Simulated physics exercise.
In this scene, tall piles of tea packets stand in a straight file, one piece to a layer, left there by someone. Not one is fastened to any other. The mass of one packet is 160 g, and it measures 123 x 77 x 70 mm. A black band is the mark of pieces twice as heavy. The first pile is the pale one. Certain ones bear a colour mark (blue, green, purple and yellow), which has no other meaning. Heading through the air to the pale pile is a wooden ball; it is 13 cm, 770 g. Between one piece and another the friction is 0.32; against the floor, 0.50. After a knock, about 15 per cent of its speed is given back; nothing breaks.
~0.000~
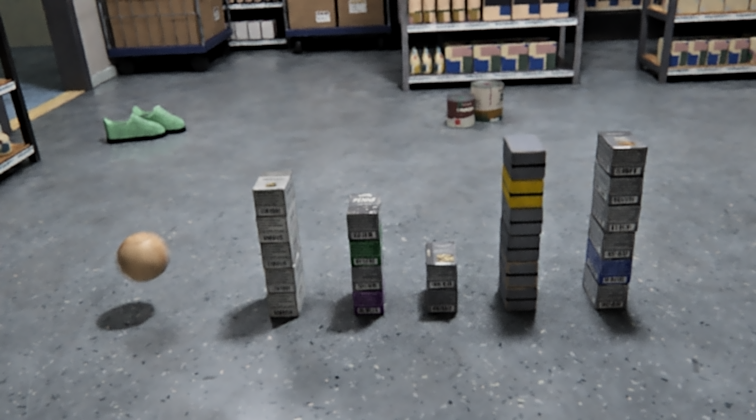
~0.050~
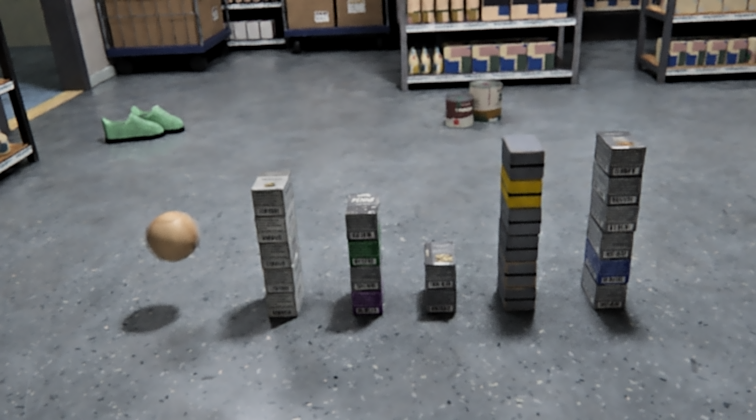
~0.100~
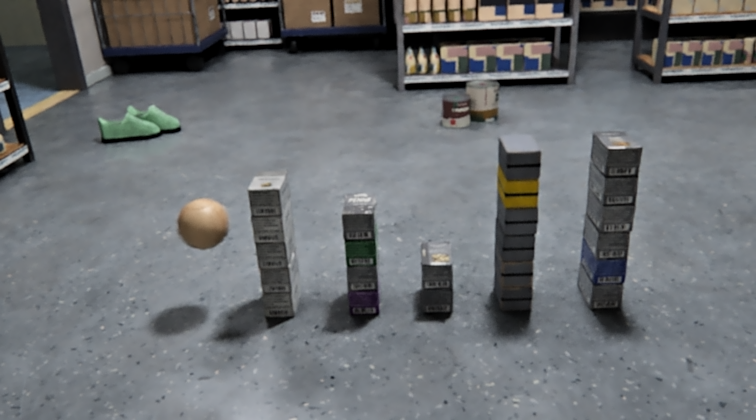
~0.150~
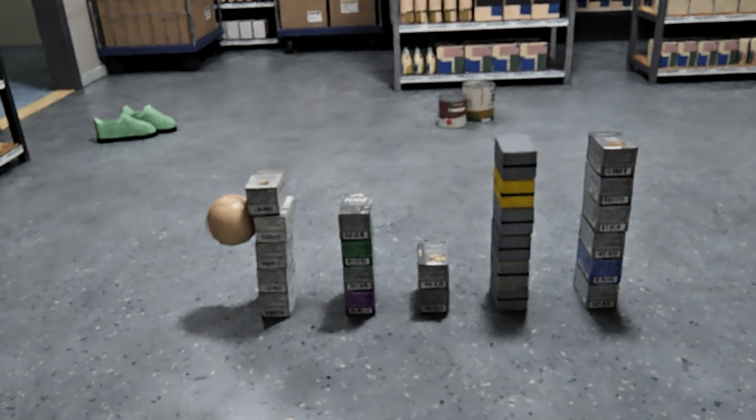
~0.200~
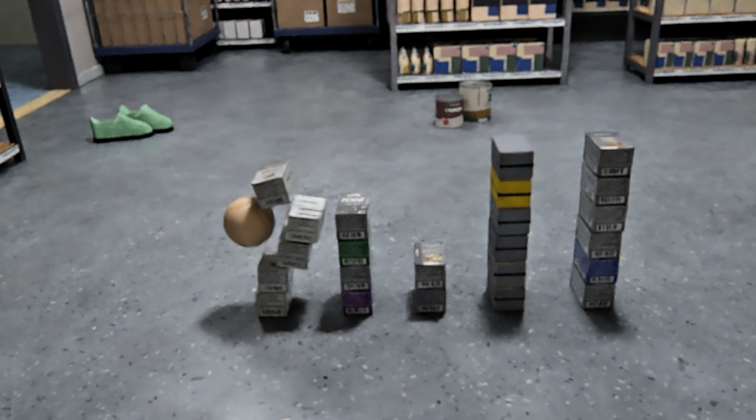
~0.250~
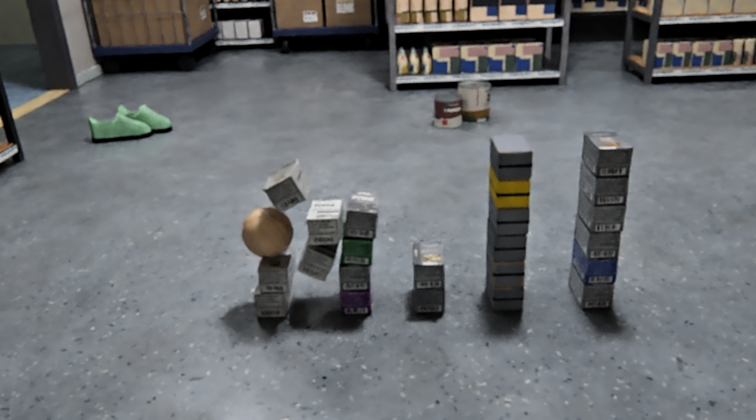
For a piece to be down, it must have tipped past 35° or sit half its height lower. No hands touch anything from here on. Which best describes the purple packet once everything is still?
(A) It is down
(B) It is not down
It is not down.
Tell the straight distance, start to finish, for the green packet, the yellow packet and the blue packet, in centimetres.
Green 18 cm, yellow 0 cm, blue 0 cm.
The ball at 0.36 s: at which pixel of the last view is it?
Roughly (297, 235).
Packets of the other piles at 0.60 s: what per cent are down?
It's 15 percent at that point.
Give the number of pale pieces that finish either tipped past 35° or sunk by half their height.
That makes 3 in all.
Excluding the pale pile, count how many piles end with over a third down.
1.
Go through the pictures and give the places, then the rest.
In the first frame (we follow the side turned to the camera; the camera pans a little), ball (143, 257) 27 cm from contact, 2.3 m/s; purple packet (368, 303); green packet (365, 254); yellow packet (527, 195); no other piece has moved.
In the second frame, ball (173, 237) 18 cm from contact, 2.0 m/s; purple packet (367, 303).
In the third frame, ball (204, 224) 9 cm from contact, 1.9 m/s; purple packet (364, 303).
In the fourth frame, ball (233, 220) after contact, 1.4 m/s; purple packet (360, 303).
In the fifth frame, ball (249, 222) after contact, 1.0 m/s; purple packet (357, 303); no other piece has moved.
In the sixth frame, ball (268, 233) after contact, 0.9 m/s; purple packet (356, 303); green packet (357, 253) tipped 5°; yellow packet (514, 195); steepest lean 8°, the packet at (361, 225); 2 stirred so far.
Around 0.31 s, 3 of the pale pile down; none of the 18 other packets down, 3 disturbed; purple packet unmoved; green packet tipped 8°.
Around 0.36 s, 3 of the pale pile down; none of the 18 other packets down, 3 disturbed; purple packet unmoved; green packet tipped 14°.
Around 0.46 s, 3 of the pale pile down; 2 of the 18 other packets down; purple packet unmoved; green packet tipped 33°, 30 mm lower.
Around 0.60 s, 3 of the pale pile down; 3 of the 18 other packets down; purple packet unmoved; green packet tipped 14°, 6 cm lower.
Finally (1.4 s), 3 of the pale pile down; 3 of the 18 other packets down; purple packet unmoved; green packet tipped 19°, 6 cm lower; blue packet unmoved. Seen by the last camera, middles, purple packet near (359, 291), green packet near (420, 262).
